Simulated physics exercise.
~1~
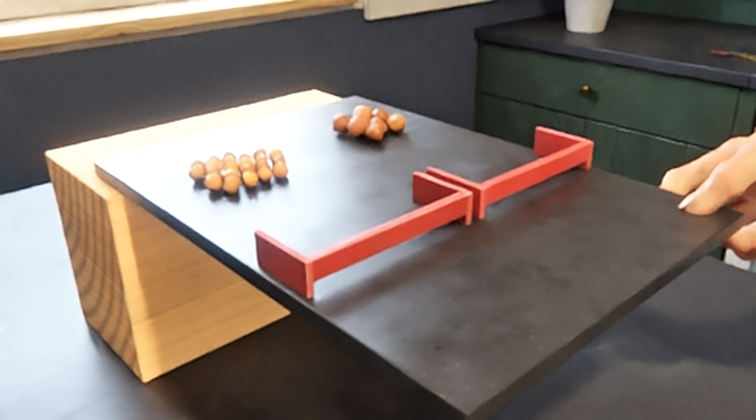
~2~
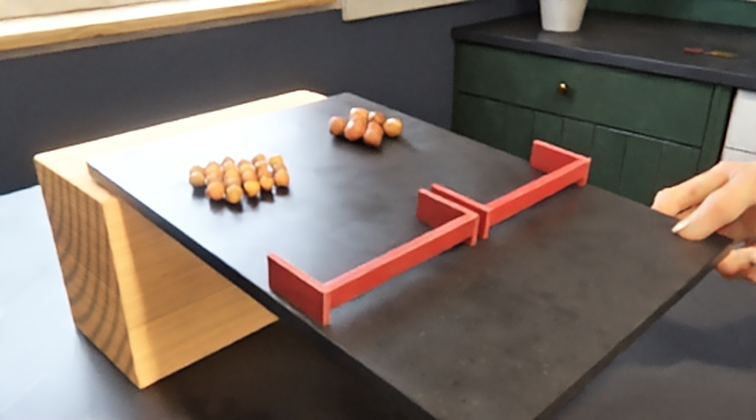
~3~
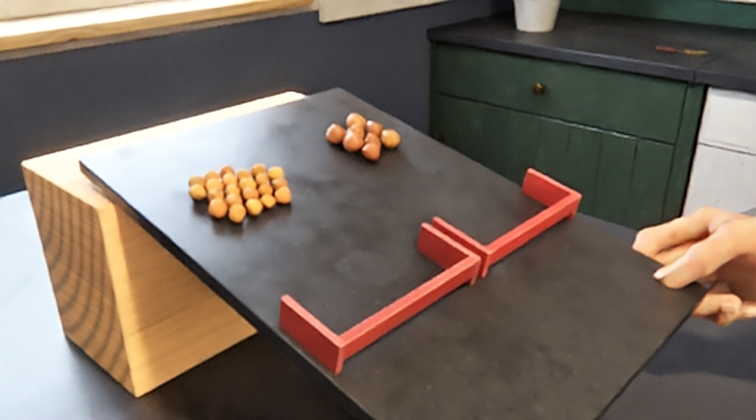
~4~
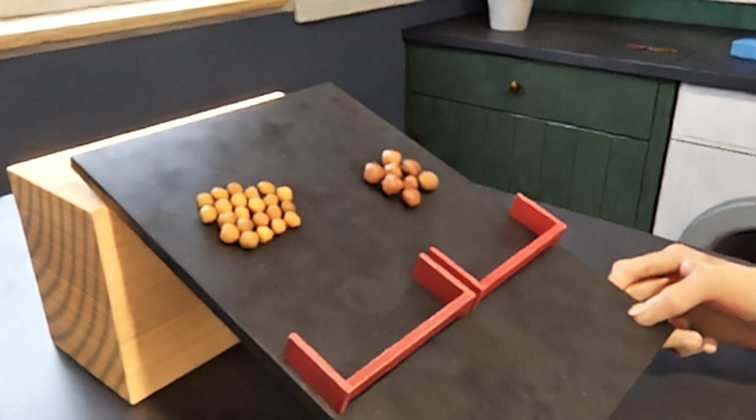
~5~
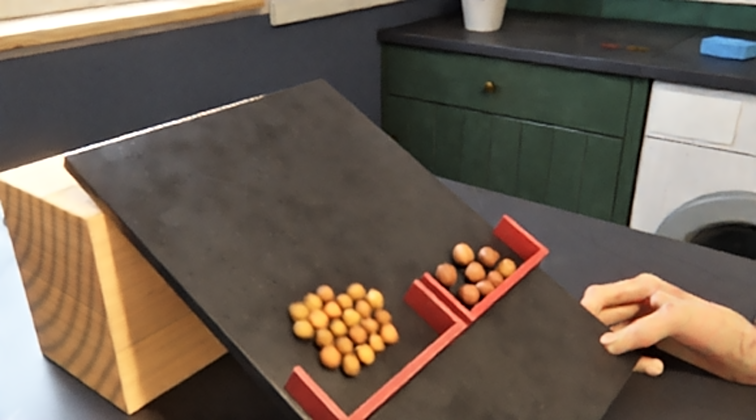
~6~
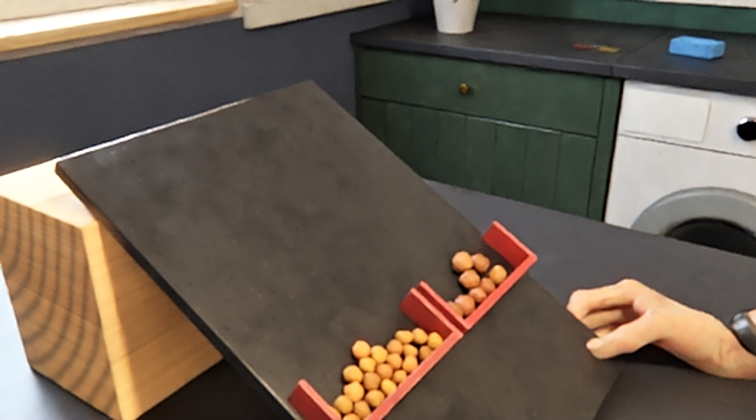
In a kitchen, a hand holds one end of a black board resting on a wooden block as its slope steepens; two groups of small round brown objects slide down, the darker group reaching its red barrier first, and both end gathered against the two red barriers.
